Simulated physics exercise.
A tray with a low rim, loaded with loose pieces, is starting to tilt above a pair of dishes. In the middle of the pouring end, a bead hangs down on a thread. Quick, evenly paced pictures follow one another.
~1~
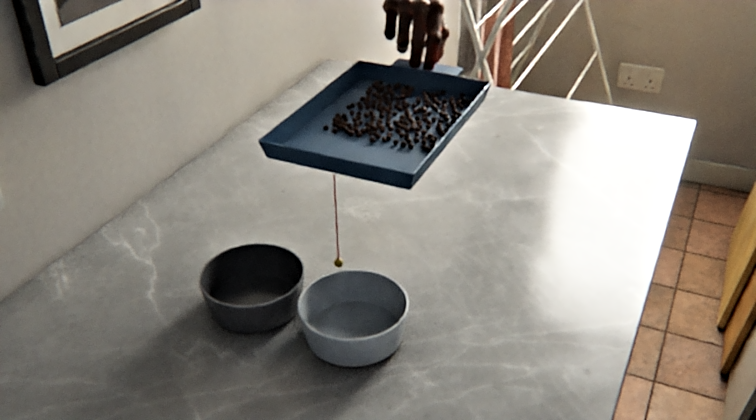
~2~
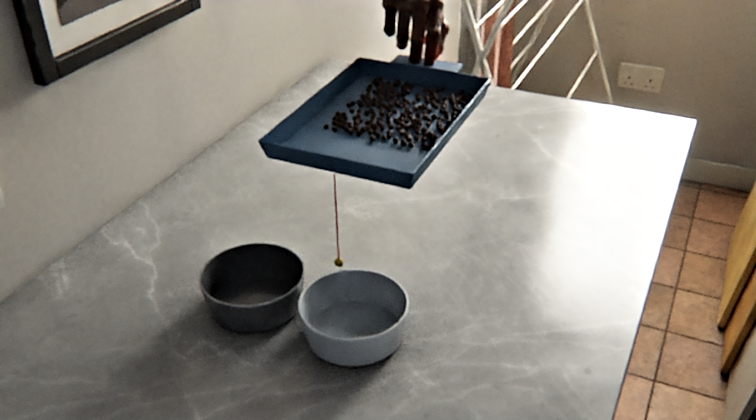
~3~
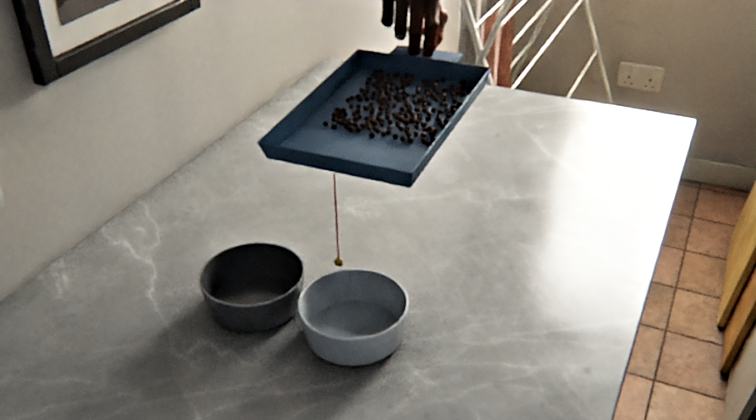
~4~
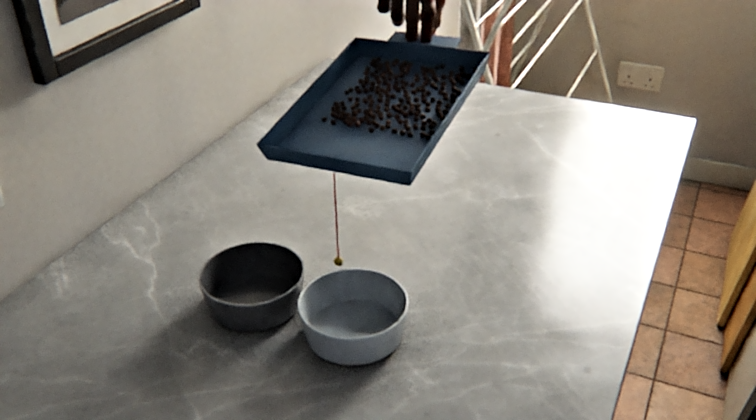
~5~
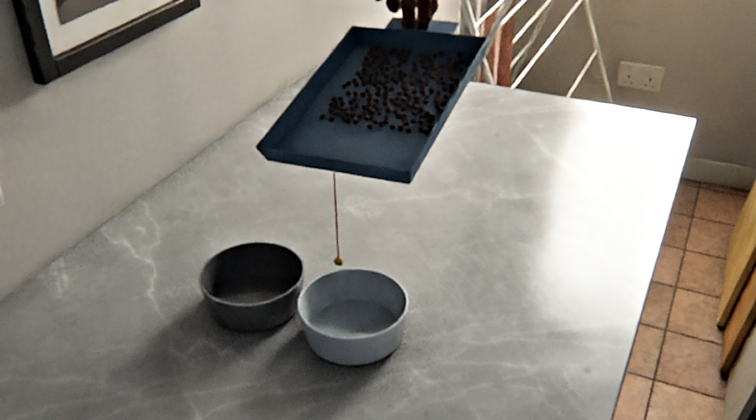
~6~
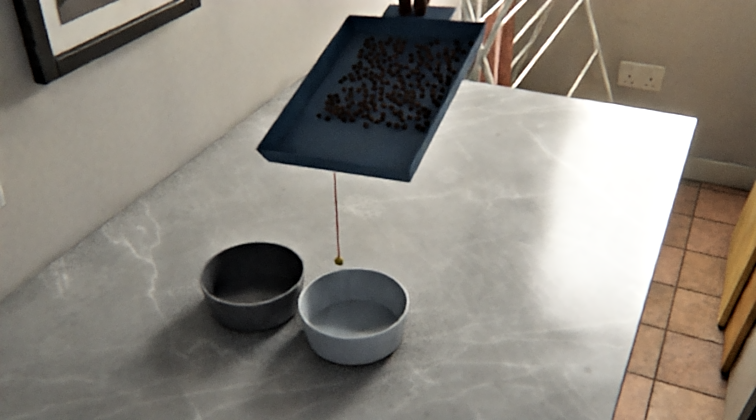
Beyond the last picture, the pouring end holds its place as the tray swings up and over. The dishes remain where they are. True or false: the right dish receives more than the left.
False, the left dish receives more.
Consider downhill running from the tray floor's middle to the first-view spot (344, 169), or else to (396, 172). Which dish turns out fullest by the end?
The rightmost dish; the rightmost dish.
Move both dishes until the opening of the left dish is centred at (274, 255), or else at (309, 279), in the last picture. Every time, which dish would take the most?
Answer, in order: The one to the left and the one to the left.
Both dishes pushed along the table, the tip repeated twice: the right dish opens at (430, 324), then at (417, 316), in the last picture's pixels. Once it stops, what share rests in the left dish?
Trial 1: 30 percent; trial 2: 60 percent.
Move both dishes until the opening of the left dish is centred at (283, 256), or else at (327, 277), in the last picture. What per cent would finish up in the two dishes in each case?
Roughly 90% on the first try and 40% on the second.
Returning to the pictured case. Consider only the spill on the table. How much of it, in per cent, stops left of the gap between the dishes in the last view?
Estimate: About 60 in every hundred.
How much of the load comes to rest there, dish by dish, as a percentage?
90 percent ends in the left dish, 0 percent in the right.
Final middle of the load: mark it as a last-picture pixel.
The centre comes to rest near (253, 301).
Just after the last frame, tray tipped steeply; the larger part on the tray; just a few in the left dish; about a tenth in the air.
A moment on, tray tipped right over; roughly a third on the tray; just a few in the right dish; roughly a third in the left dish; just a few outside both; roughly a quarter in the air.
Further on, tray tipped past a quarter turn; about a tenth in the right dish; almost all in the left dish; about a tenth outside both.
When it is over, tray tipped past a quarter turn; about a tenth in the right dish; almost all in the left dish; about a tenth outside both.
